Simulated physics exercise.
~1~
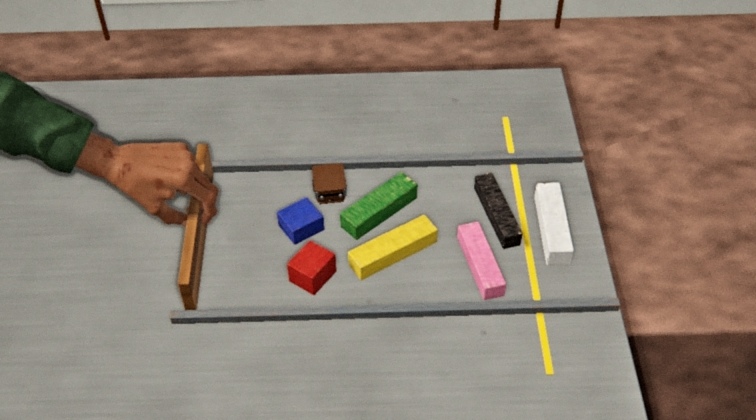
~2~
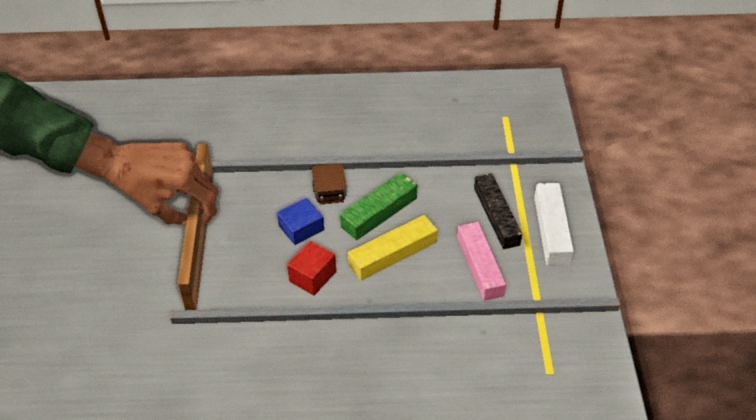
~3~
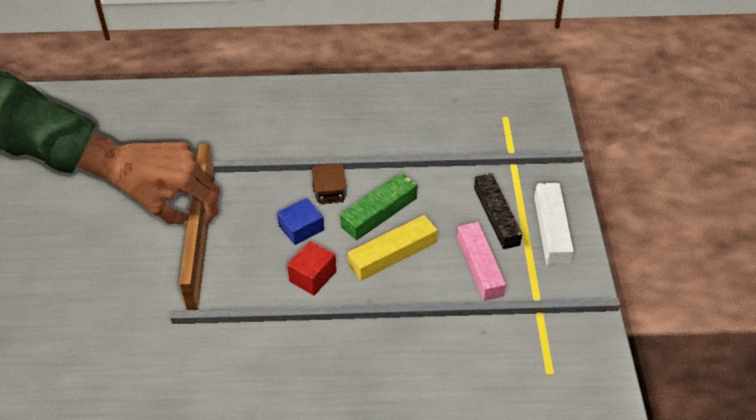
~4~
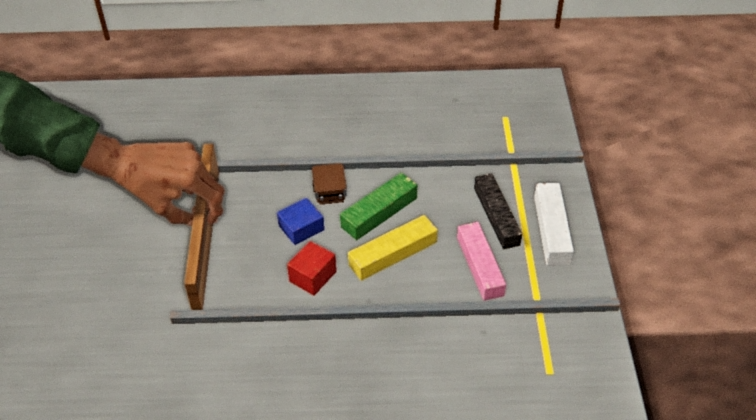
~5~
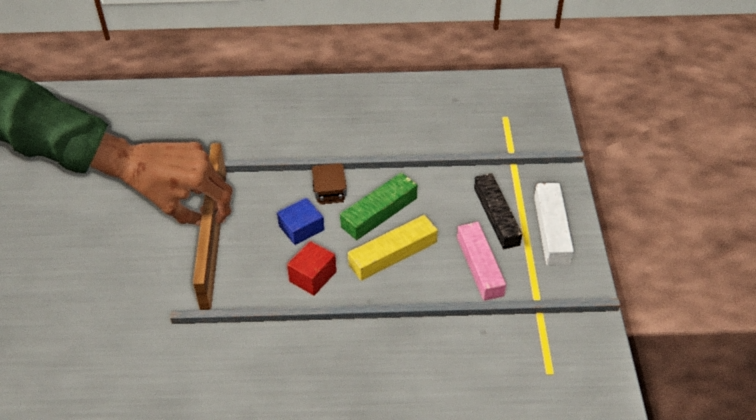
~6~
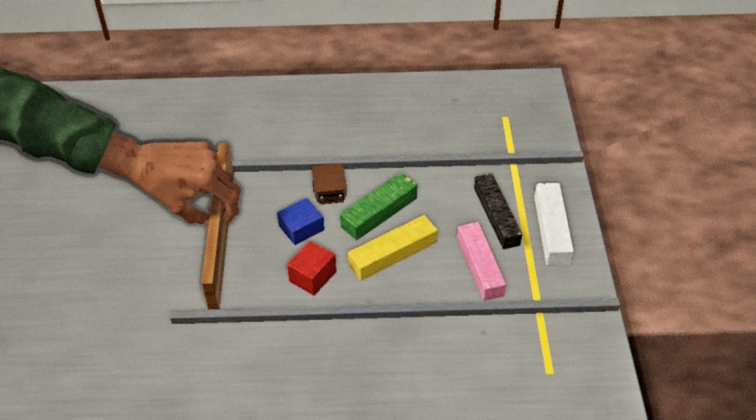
A hand in a green sleeve held a wooden board upright between two rails, paused at first, then slid it slightly right toward the scattered colored blocks and bars, which all stayed still.
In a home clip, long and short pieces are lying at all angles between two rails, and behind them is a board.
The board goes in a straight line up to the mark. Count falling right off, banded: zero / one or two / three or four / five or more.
Band: One or two.
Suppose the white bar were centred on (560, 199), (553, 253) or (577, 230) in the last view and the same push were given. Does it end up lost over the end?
The white bar drops off; tumbles off; comes down.
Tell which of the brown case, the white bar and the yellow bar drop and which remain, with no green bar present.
Brown case still up, white bar down, yellow bar still up.
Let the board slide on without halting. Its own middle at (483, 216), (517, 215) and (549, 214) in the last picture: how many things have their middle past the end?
1, 2 and 4.
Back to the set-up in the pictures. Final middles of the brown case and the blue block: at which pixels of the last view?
Answer: First (533, 180), after that (543, 223).
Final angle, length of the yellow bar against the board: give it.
Near 30 degrees.
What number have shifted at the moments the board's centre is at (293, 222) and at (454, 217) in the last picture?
One spot: 2. Other spot: 8.
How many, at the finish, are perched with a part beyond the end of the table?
Count: 2.
Soon after, none off yet; white bar at rest near (553, 223); black bar at rest near (497, 210); pink bar at rest near (482, 260).
At rest, the number that fall off is one or two; fallen, black bar and white bar.
